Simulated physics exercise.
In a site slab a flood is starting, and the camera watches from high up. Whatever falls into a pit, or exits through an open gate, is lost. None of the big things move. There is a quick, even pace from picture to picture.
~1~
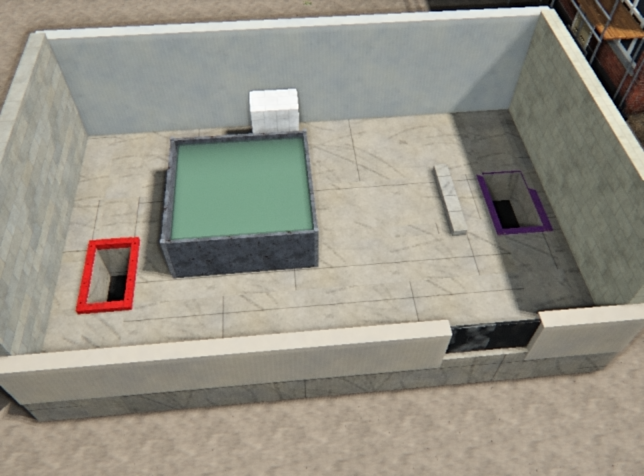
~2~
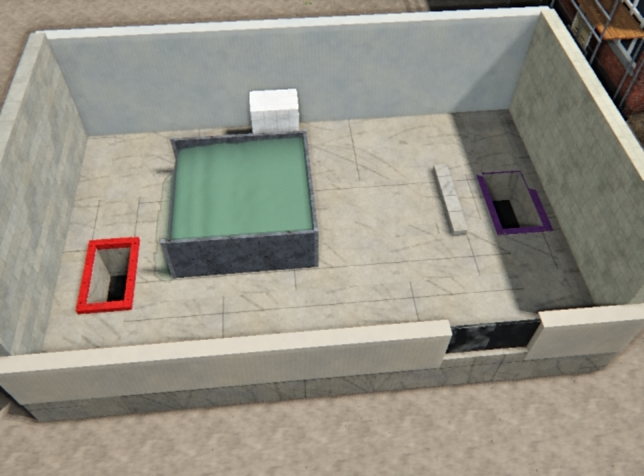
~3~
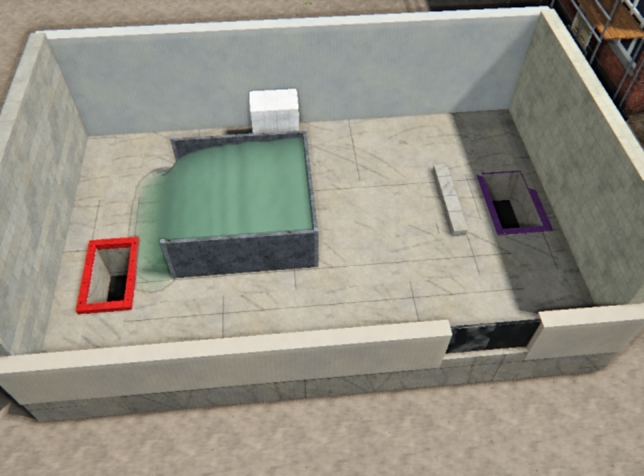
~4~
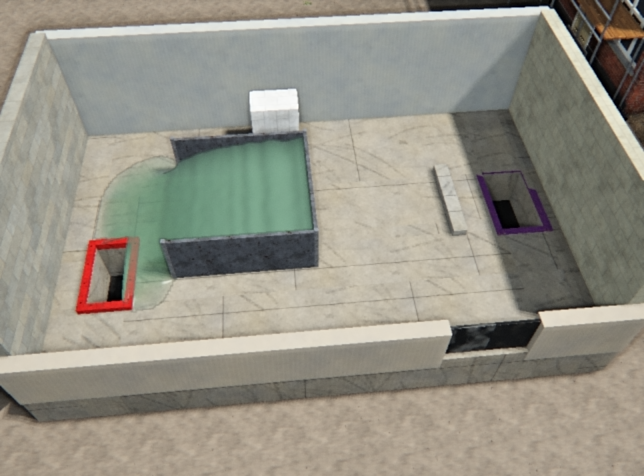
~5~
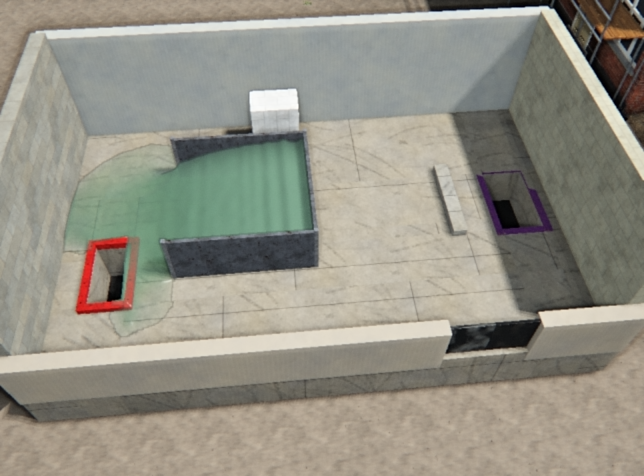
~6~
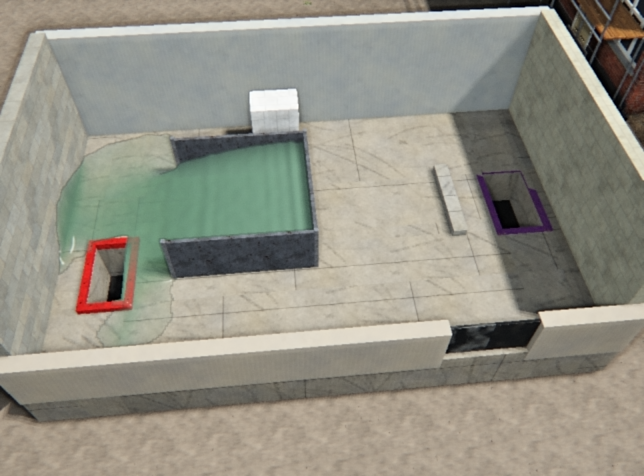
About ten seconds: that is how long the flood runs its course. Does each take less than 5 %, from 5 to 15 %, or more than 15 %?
It ends like this: The gate takes less than 5 %; the red pit takes more than 15 %; the purple pit takes from 5 to 15 %.
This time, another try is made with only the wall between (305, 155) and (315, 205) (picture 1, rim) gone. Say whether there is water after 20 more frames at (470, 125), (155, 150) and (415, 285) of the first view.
Note, points one to three: Reached and soaked / unreached / reached and soaked.
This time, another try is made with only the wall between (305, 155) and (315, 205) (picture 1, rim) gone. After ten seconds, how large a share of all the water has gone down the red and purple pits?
Per cent: Red 0, purple 40.
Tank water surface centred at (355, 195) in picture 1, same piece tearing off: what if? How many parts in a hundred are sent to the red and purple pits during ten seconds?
Ten seconds on: Red pit 35 percent, purple pit 2 percent.
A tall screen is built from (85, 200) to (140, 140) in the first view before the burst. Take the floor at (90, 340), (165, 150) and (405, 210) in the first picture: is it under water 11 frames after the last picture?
First submerged, second submerged, third spared.
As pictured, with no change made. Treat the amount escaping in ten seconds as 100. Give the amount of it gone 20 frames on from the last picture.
By my reckoning, 65 %.
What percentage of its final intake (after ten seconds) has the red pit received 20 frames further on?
I get 85 per cent.
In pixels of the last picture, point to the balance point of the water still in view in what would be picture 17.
Around pixel (163, 217).
A moment on, water covers 25 % of the floor; the gate 0 %, the red pit 10 %, the purple pit 0 %.
Next, water covers 30 % of the floor; the gate 0 %, the red pit 17 %, the purple pit 0 %.
Then, water covers 50 % of the floor; the gate 0 %, the red pit 23 %, the purple pit 0 %.
Later, water covers 90 % of the floor; the gate 0 %, the red pit 26 %, the purple pit 1 %.
In the end, water covers 100 % of the floor; the gate 0 %, the red pit 27 %, the purple pit 10 %.
